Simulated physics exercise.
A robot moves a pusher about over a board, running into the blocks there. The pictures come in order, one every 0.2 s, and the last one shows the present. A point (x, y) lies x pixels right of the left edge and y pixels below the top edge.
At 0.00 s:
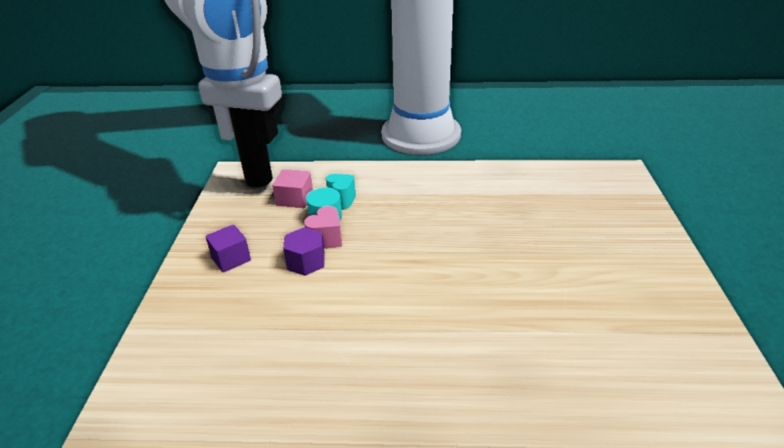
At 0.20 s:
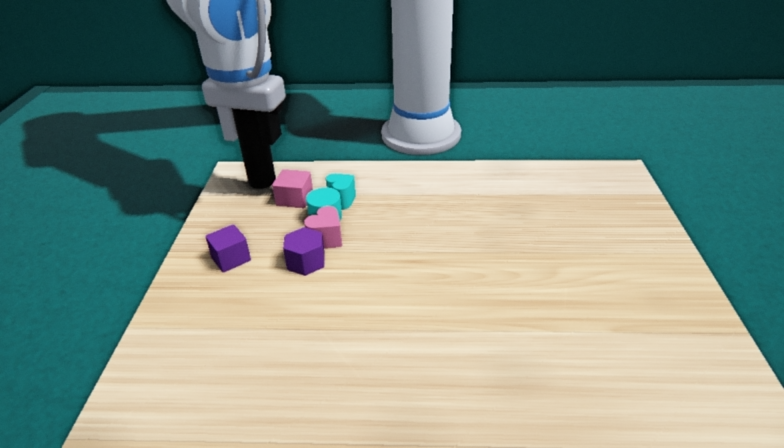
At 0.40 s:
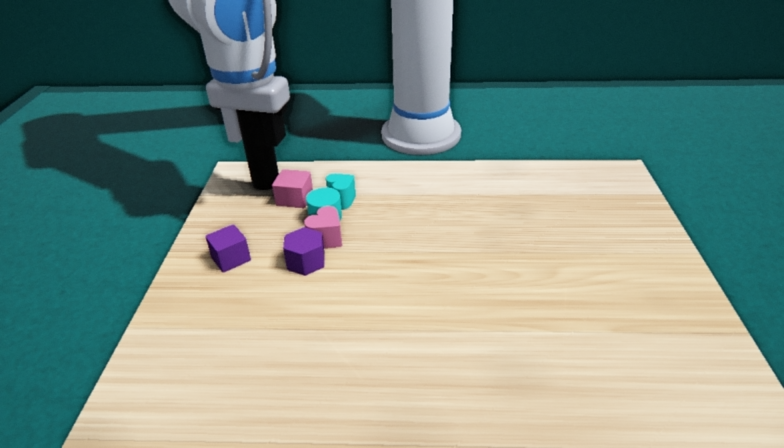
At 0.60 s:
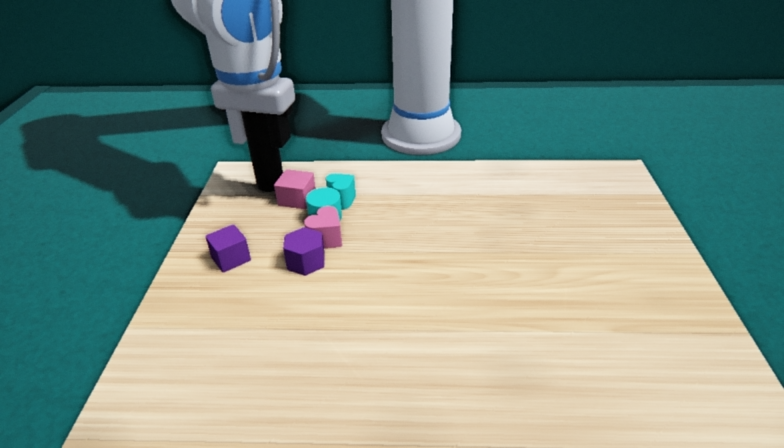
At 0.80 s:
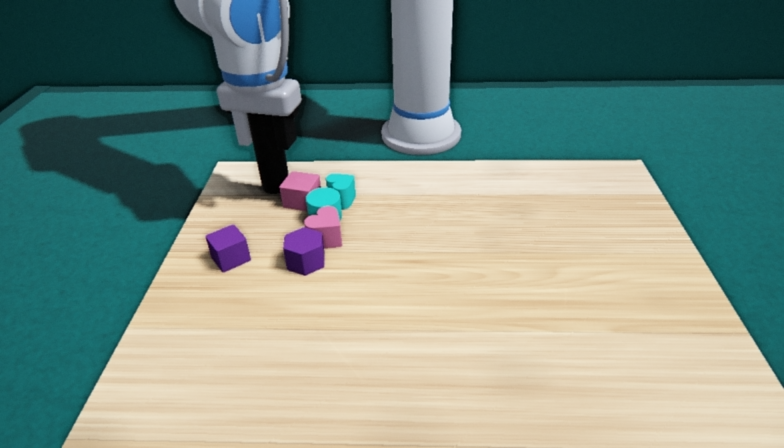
The footage shows a robot arm with a black pusher at the upper left of a wooden board, moving slightly right until it nudges a pink block a short way right, while the turquoise, purple and other pink blocks stay still.
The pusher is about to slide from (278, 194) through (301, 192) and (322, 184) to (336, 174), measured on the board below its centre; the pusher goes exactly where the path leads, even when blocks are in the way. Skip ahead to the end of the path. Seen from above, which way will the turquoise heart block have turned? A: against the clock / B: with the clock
Answer: A.
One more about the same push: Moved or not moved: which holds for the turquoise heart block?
The turquoise heart block changes place.
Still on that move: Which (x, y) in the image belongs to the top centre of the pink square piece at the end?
The top centre is at (319, 183).
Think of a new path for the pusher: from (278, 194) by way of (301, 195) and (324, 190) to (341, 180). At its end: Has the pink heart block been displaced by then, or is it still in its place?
That block slides.
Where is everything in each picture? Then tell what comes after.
Tip of the pusher (259, 180), middles of tops, pink square piece (292, 178), turquoise cylinder (323, 196), pink heart block (324, 218), turquoise heart block (340, 180), in the first frame.
Pusher (262, 181), nothing pushed, in the second frame.
Pusher (266, 183), nothing pushed, in the third frame.
Pusher (271, 184), pink square piece (294, 178), in the fourth frame.
Pusher (276, 186), pink square piece (300, 180), turquoise cylinder (323, 196), pink heart block (324, 218), turquoise heart block (340, 180), in the fifth frame.
The first path, step by step. One third of the way, pusher (301, 184); pink square piece (317, 183), turned 40° clockwise; turquoise cylinder (329, 199); pink heart block (327, 220), turned 20° clockwise; turquoise heart block (355, 183), turned 30° anticlockwise.
Two thirds of the way, pusher (321, 176); pink square piece (319, 183), turned 50° clockwise; turquoise cylinder (329, 200); pink heart block (327, 220), turned 25° clockwise; turquoise heart block (356, 183), turned 35° anticlockwise.
At the end, pusher (336, 166); pink square piece (319, 183), turned 50° clockwise; turquoise cylinder (329, 200); pink heart block (327, 220), turned 25° clockwise; turquoise heart block (356, 183), turned 35° anticlockwise.
